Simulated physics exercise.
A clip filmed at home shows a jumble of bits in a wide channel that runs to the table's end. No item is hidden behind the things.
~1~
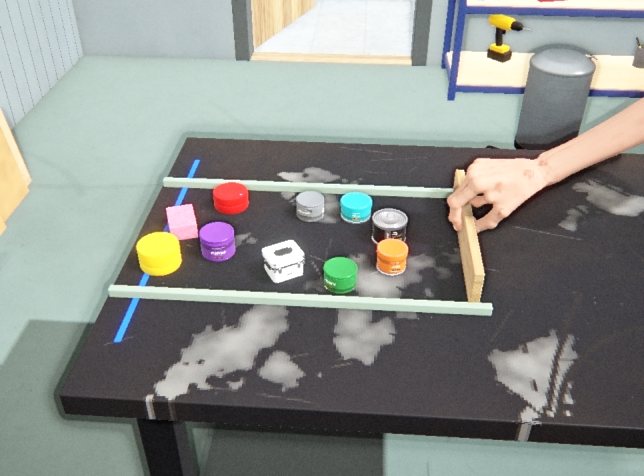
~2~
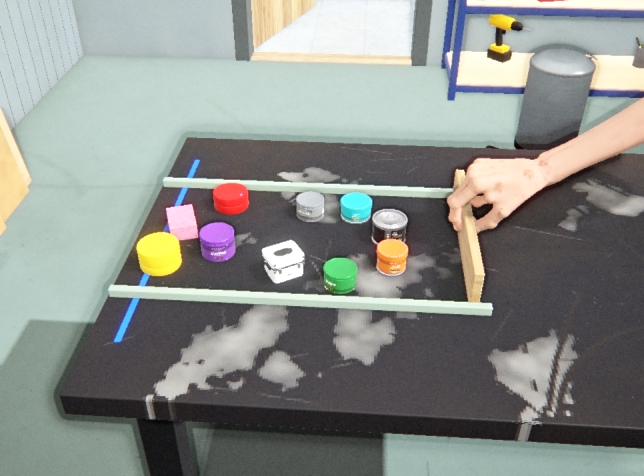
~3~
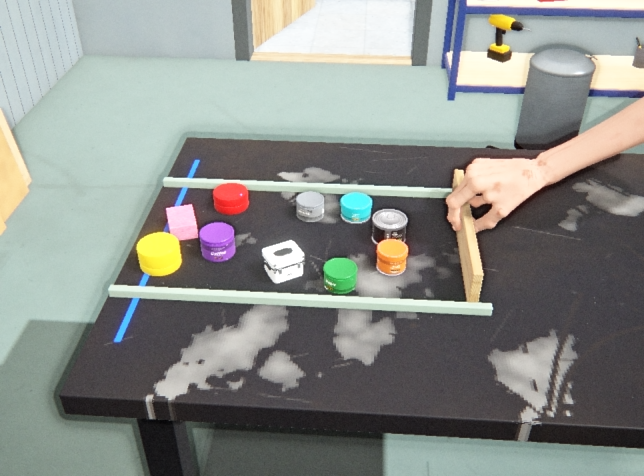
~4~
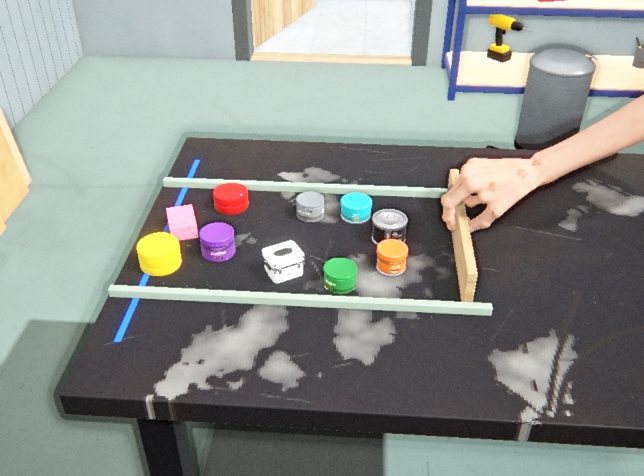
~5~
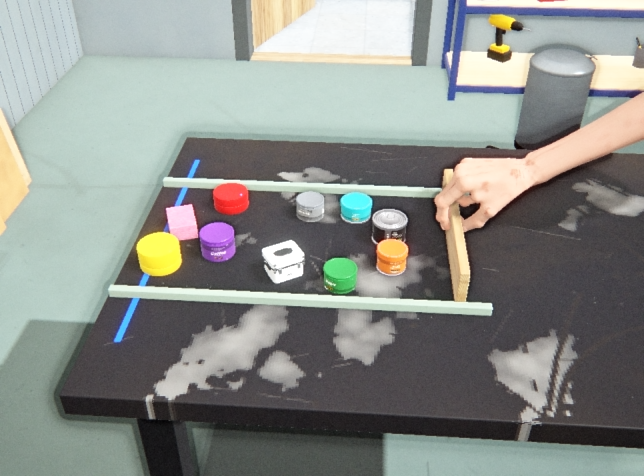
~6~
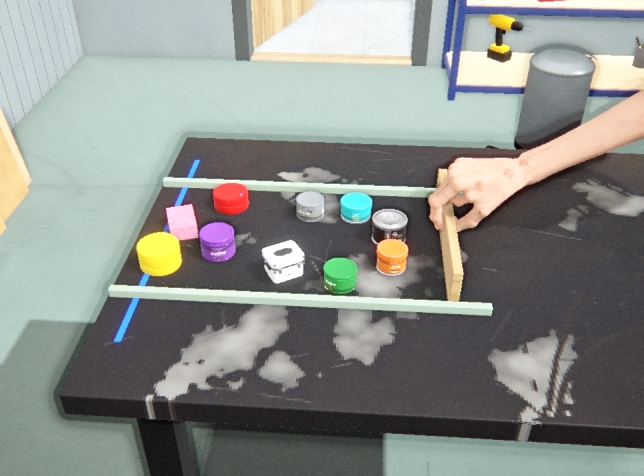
To begin with, a hand holds a wooden board upright at the right end of a channel between two pale green rails on a dark table, with colourful tubs and a pink block inside. The hand then slides the board slightly left, while the tubs and block stay still.
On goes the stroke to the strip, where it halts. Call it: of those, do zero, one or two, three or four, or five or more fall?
Five or more fall.
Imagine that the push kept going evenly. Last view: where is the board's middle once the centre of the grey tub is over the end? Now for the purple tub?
Roughly (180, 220); roughly (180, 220).
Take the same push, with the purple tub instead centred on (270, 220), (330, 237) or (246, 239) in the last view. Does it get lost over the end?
Try one it goes off the edge; try two it goes off the edge; try three it goes off the edge.
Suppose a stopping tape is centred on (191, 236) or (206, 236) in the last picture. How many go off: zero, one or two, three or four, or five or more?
Either one or two; no fall at all.
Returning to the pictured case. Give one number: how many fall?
The figure is 6, exactly.
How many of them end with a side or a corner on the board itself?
All in all, 4.
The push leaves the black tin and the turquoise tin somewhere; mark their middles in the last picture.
The black tin at (149, 221), the turquoise tin at (159, 204).
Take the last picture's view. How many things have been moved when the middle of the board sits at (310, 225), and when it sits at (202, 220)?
6 at one spot and 10 at the other.
A little later, none off yet; yellow lid at rest near (159, 254); pink block at rest near (182, 223); red lid at rest near (231, 198).
When it is over, the number that fall off is five or more; down, grey tub, white case, purple tub, red lid, pink block and yellow lid.
